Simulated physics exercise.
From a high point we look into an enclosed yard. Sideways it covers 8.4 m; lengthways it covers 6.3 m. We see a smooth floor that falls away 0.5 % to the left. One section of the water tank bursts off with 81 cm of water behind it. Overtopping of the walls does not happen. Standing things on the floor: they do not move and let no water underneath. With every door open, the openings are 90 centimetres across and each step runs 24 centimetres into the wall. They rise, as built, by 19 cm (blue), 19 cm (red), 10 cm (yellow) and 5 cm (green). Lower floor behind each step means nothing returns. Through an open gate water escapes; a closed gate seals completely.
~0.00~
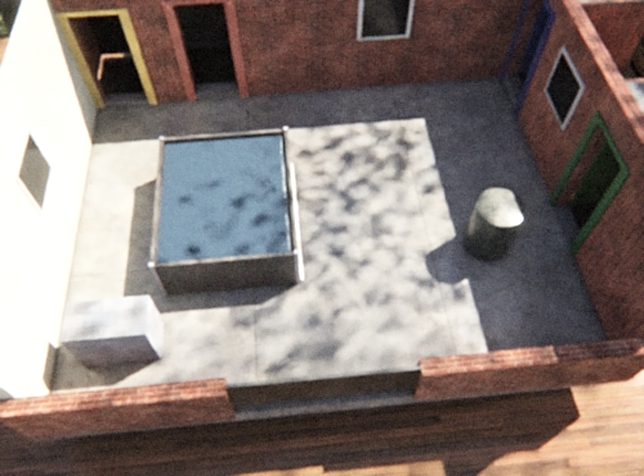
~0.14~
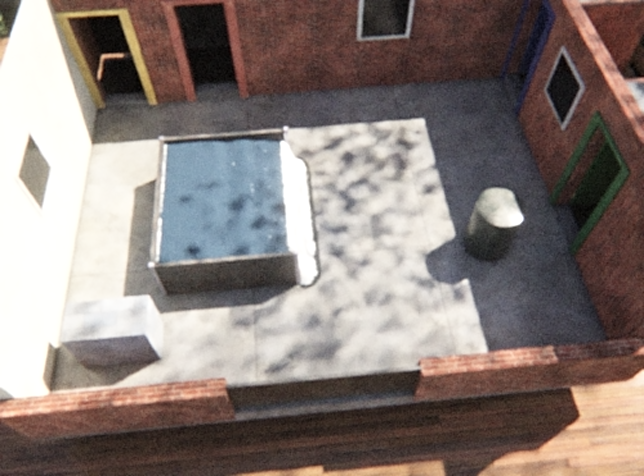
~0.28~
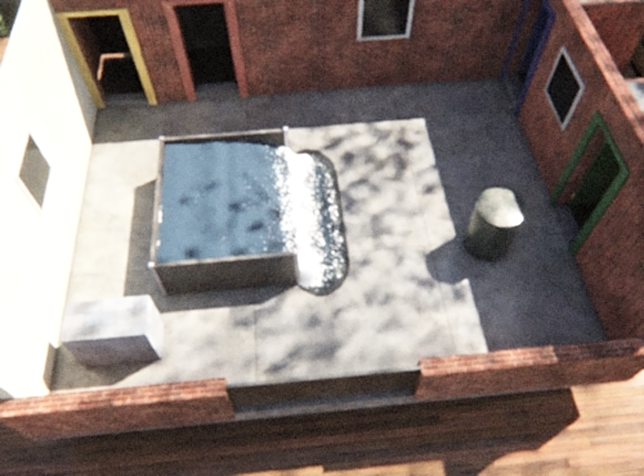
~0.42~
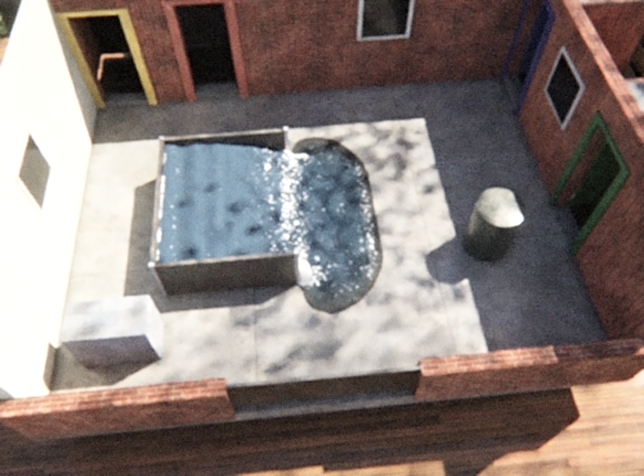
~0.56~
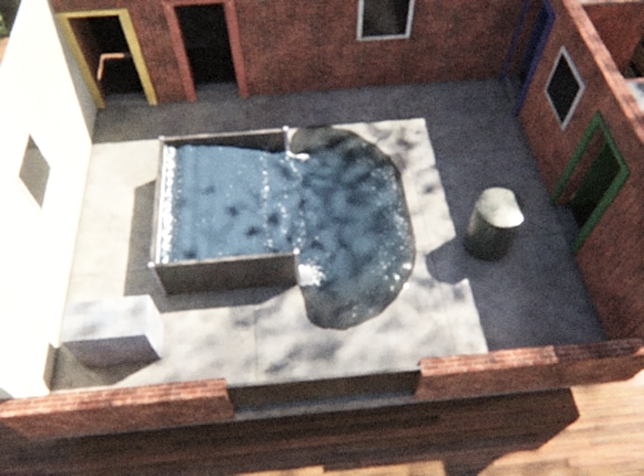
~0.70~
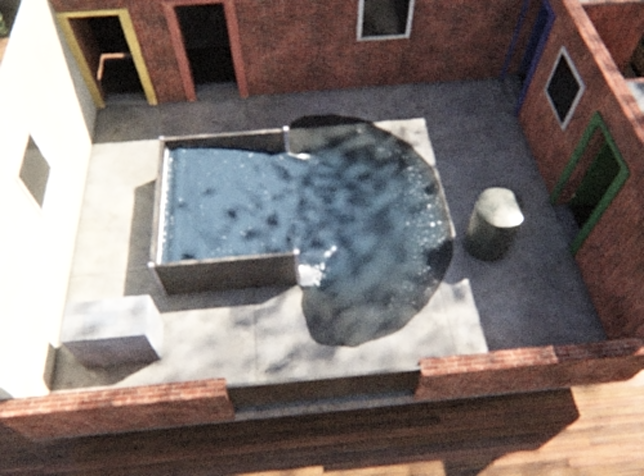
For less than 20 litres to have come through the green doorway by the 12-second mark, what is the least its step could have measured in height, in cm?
20 cm or so.
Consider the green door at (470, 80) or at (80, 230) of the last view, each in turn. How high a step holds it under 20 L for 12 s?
In turn: Roughly 34 cm, roughly 12.5 cm.
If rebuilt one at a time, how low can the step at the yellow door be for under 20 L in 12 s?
For the yellow door, about 12.0 cm.
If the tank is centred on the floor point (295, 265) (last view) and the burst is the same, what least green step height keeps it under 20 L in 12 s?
Some 22 cm.
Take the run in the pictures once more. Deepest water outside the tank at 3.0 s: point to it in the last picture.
Look close to (493, 89).
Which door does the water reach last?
Coming last is the yellow one.
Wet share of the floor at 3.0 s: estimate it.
Wet: Close to 55 %.
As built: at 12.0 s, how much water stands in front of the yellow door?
About 13.0 centimetres deep.
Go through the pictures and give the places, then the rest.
In the first picture, still water, 81 cm deep, in the water tank at (225, 195); the green door at (584, 190) is dry.
In the second picture, water pours out at (291, 208) and has run 0.3 m, to (317, 268); about 10 cm deep outside, 81 cm at the back.
In the third picture, water pours out at (291, 210) and has run 0.8 m, to (345, 262); about 14 cm deep outside, 81 cm at the back.
In the fourth picture, water pours out at (291, 211) and has run 1.4 m, to (378, 262); about 13 cm deep outside, 78 cm at the back.
In the fifth picture, the front is at (411, 250), 2.0 m from the gap at (291, 212); 6.8 m2 of floor is wet, 71 cm left at the back.
In the sixth picture, water pours out at (291, 212) and has run 2.6 m, to (448, 238); about 8 cm deep outside, 69 cm at the back; 2.0 m in a straight line remain to the green door at (584, 190).
After 1.4 s water covers 50 % of the floor, deepest (43 cm) near (542, 190); 6 cm at the green door, 5 litres in over its 5 cm step.
After 3.0 s water covers 55 % of the floor, deepest (44 cm) near (493, 89); 16 cm at the green door, 91 litres in over its 5 cm step.
After 12.0 s water covers 100 % of the floor, deepest (18 cm) near (69, 274); 6 cm at the green door, 313 litres in over its 5 cm step.
At the green door as built, the water arrived by 1.3 s and peaked near 19 cm at 5.2 s.
With a step of 17 cm, 41 litres would have come in within the 12 s; with 23 cm, 9 litres. So under 20 litres takes about 20 cm.
